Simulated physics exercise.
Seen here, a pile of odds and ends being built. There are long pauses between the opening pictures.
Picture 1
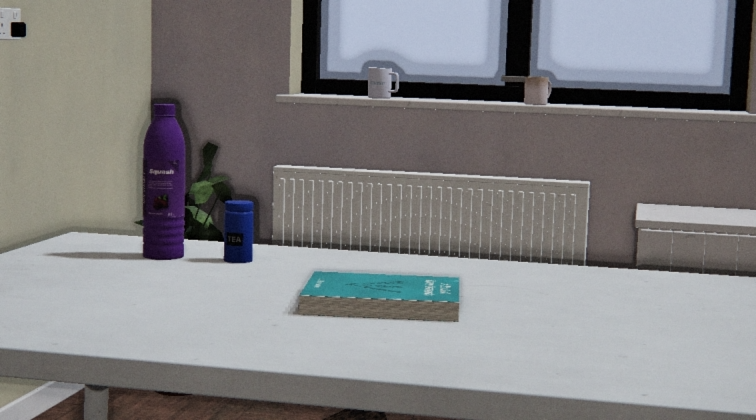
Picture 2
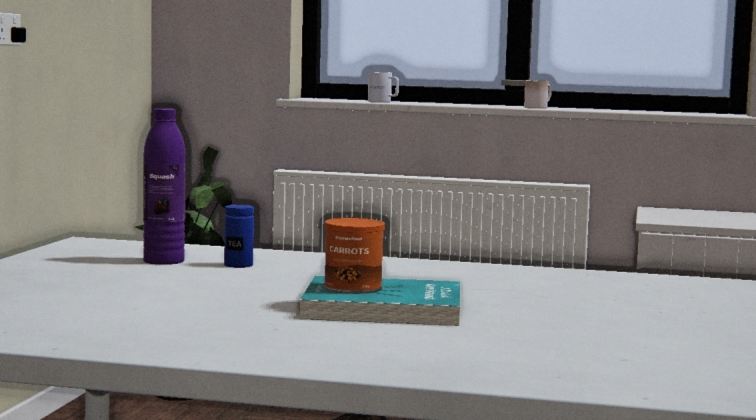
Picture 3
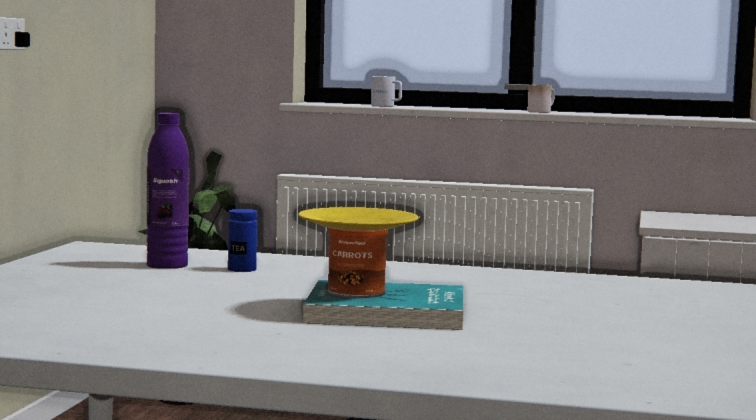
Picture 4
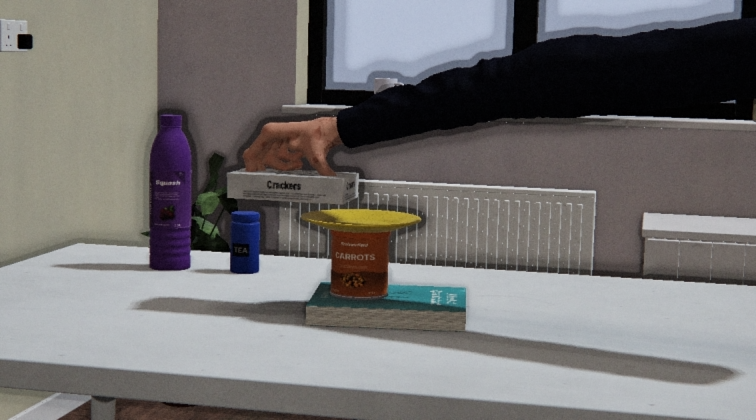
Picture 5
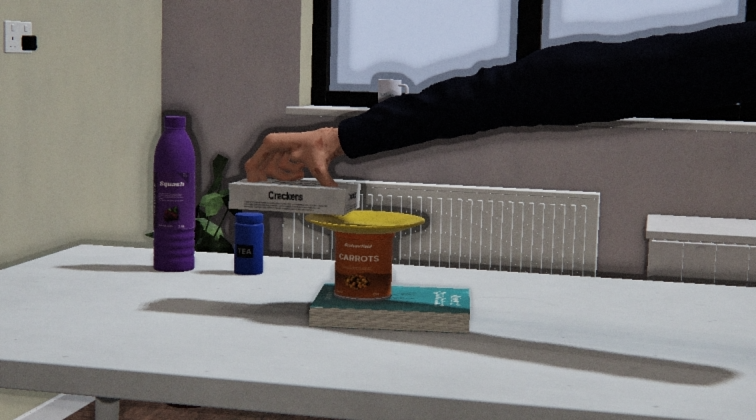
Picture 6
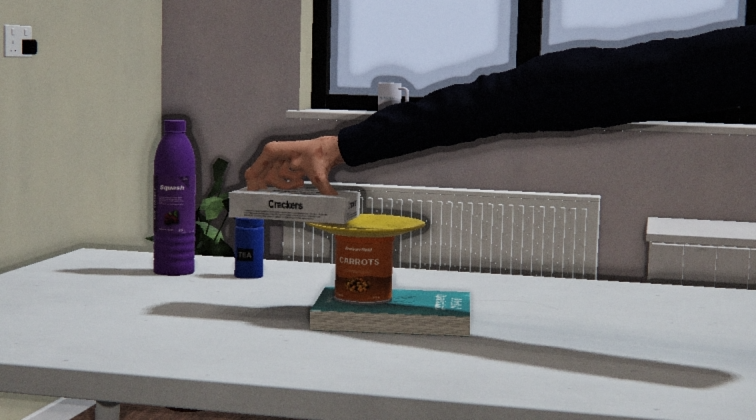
In the video, a turquoise book lies on a white table near a purple bottle and blue shaker; an orange pot and a yellow plate appear stacked on it, then a hand lowers a white crackers packet onto the plate's left side.
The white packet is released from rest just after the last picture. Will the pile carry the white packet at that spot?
In the end the pile comes apart.
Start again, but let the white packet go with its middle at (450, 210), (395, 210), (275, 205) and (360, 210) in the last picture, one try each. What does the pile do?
First try: It loses its balance; second try: It keeps its balance; third try: It comes apart; fourth try: It keeps its balance.
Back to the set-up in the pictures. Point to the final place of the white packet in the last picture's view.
At about (198, 293).
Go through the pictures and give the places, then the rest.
In the first picture, the last thing is not in view yet.
In the second picture, the last thing is not in view yet; turquoise book (383, 300).
In the third picture, the last thing is not in view yet; orange pot (357, 259).
The fourth picture shows coming down; white packet (294, 185); purple bottle (170, 192).
The fifth picture shows coming down; white packet (295, 195); blue shaker (249, 243).
The sixth picture shows in place under the hand; white packet (296, 204); yellow plate (365, 227).
Then, 0.30 s later than the last frame, white packet now fallen.
Then, 0.50 s later than the last frame, things are still on the move.
Then, 0.60 s later than the last frame, as before.
When it is over, fallen, white packet; the other 5 as before. End places, in pixels of the last picture, white packet near (198, 294). The pile gives way.
